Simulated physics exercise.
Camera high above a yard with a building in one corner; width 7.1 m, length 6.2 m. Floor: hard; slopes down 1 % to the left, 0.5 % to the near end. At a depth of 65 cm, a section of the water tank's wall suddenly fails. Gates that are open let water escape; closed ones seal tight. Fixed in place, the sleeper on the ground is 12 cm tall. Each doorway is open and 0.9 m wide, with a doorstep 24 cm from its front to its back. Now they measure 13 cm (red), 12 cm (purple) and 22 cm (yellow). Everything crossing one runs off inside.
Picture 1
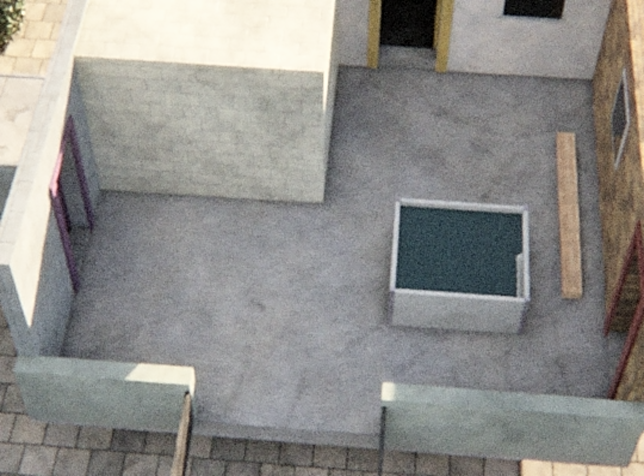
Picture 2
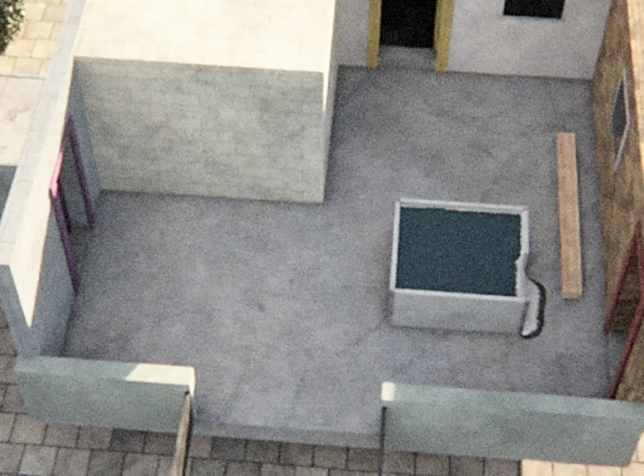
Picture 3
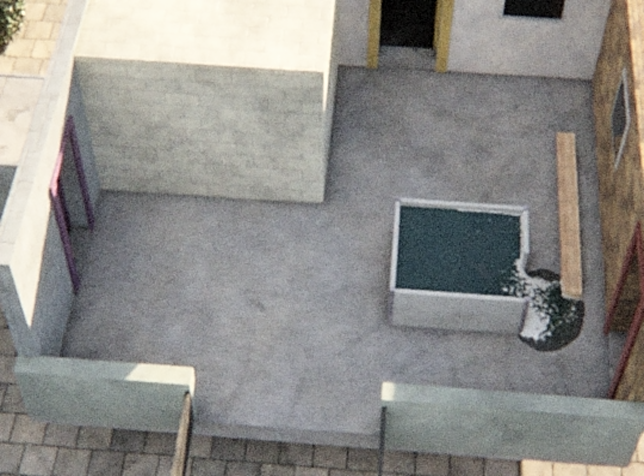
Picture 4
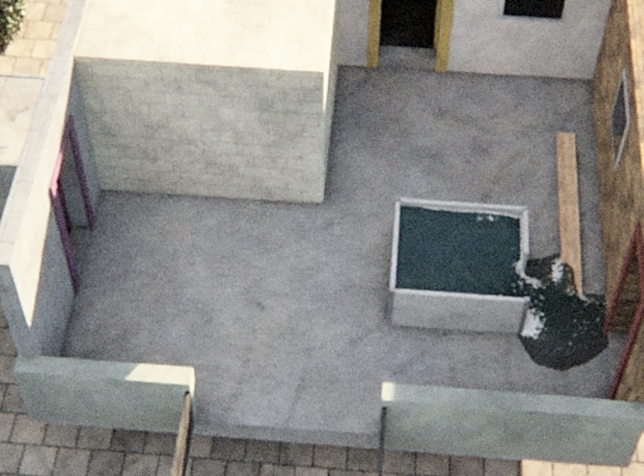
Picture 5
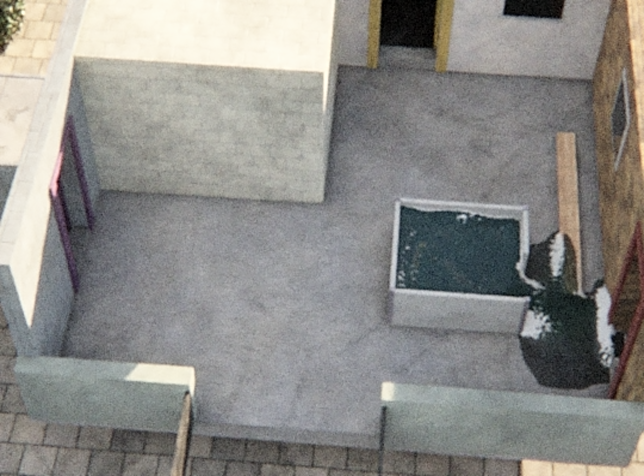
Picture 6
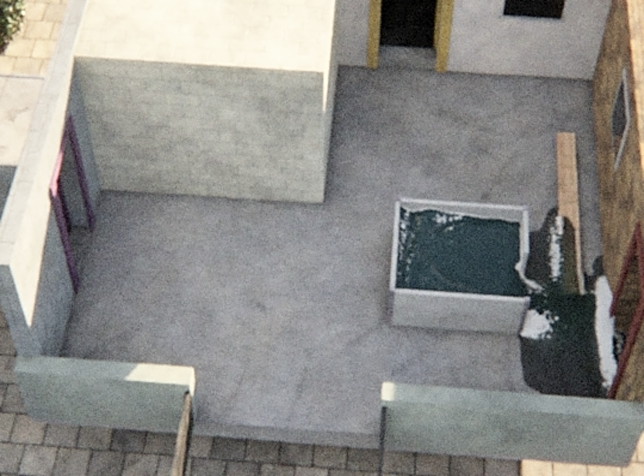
Dark green water pours through a gap in the right side of a pale, rectangular tank, in a grey walled yard seen from high above by a still camera. A pale block building fills the upper left, a yellow-framed doorway stands at the back, and a light wooden beam lies right of the tank. The water spreads rightward with white foam, passes around the beam's lower end, and reaches the red-framed doorway in the right wall.
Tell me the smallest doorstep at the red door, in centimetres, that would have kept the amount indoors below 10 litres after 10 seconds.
The smallest that would have done is close to 28 cm.
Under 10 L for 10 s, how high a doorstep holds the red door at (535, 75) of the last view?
Something near 9.5 cm.
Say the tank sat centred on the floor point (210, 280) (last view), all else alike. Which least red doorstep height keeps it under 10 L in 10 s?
17 cm or thereabouts.
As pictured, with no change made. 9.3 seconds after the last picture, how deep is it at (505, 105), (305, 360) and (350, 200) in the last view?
Taking the spots in order: About 2, 4 and 4 centimetres.
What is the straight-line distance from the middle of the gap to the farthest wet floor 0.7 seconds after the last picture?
I make it some 3.0 m.
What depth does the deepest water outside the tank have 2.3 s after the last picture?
I'd estimate roughly 25 cm.
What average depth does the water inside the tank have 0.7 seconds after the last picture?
The mean depth is roughly 43 cm.
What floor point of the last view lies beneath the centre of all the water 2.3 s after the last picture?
Centre of mass: About (500, 285) px.
Then, 0.7 s after the last picture water covers 15 % of the floor, deepest (44 cm) near (608, 434); 26 cm at the red door, 34 litres in over its 13 cm doorstep.
Then, 2.3 s after the last picture water covers 35 % of the floor, deepest (25 cm) near (601, 314); 17 cm at the red door, 101 litres in over its 13 cm doorstep.
Then, 9.3 s after the last picture water covers 90 % of the floor, deepest (8 cm) near (100, 197); 6 cm at the red door, 118 litres in over its 13 cm doorstep.
At the red door as built, the water peaked near 26 cm, 0.5 s after the last picture.
Run again over the same 10 s with other heights there, 20 litres in over 24.5 cm, 2 litres over 33 cm. The limit of 10 litres is kept from about 28 cm up.
